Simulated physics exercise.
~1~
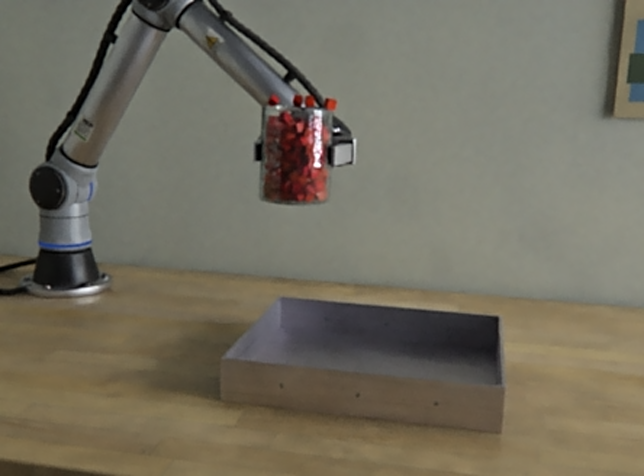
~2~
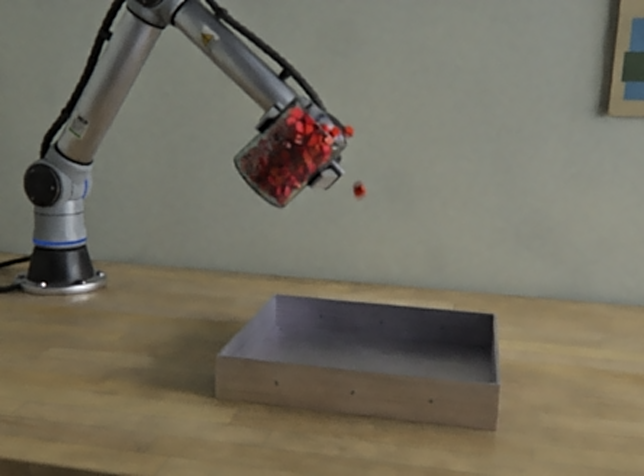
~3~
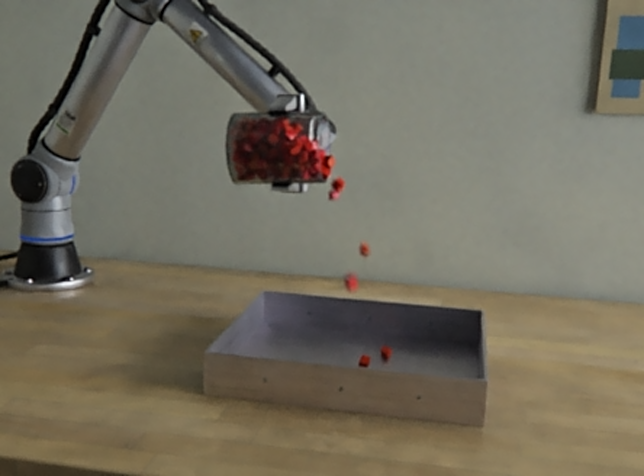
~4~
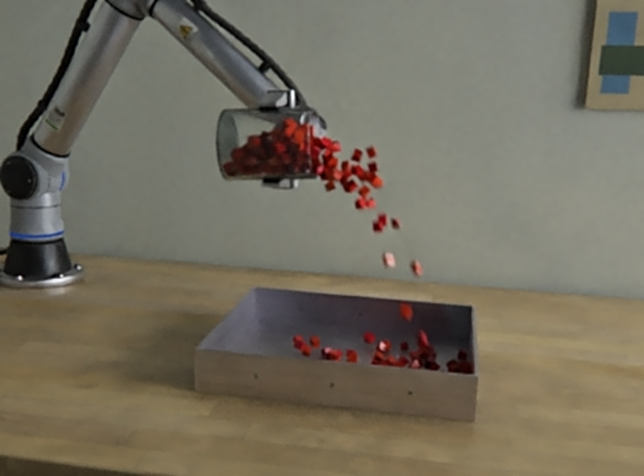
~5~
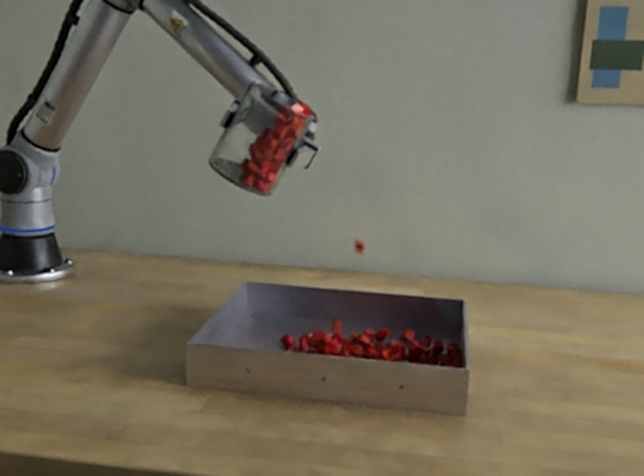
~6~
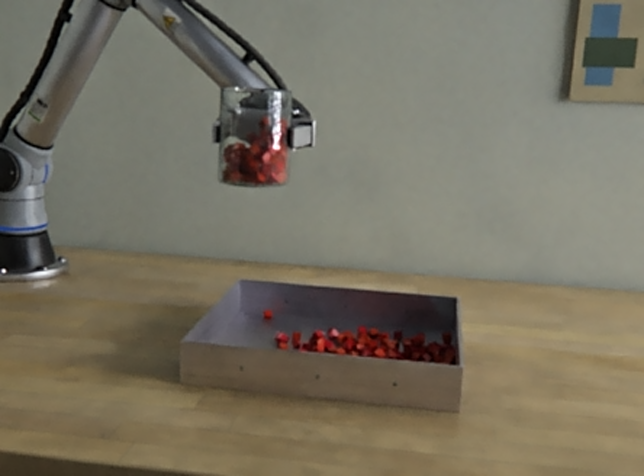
The clip shows a robot arm tipping a clear cup of small red pieces onto its side above a shallow open tray on a wooden table, spilling many of them in, then turning it upright again, with red pieces left in both cup and tray.
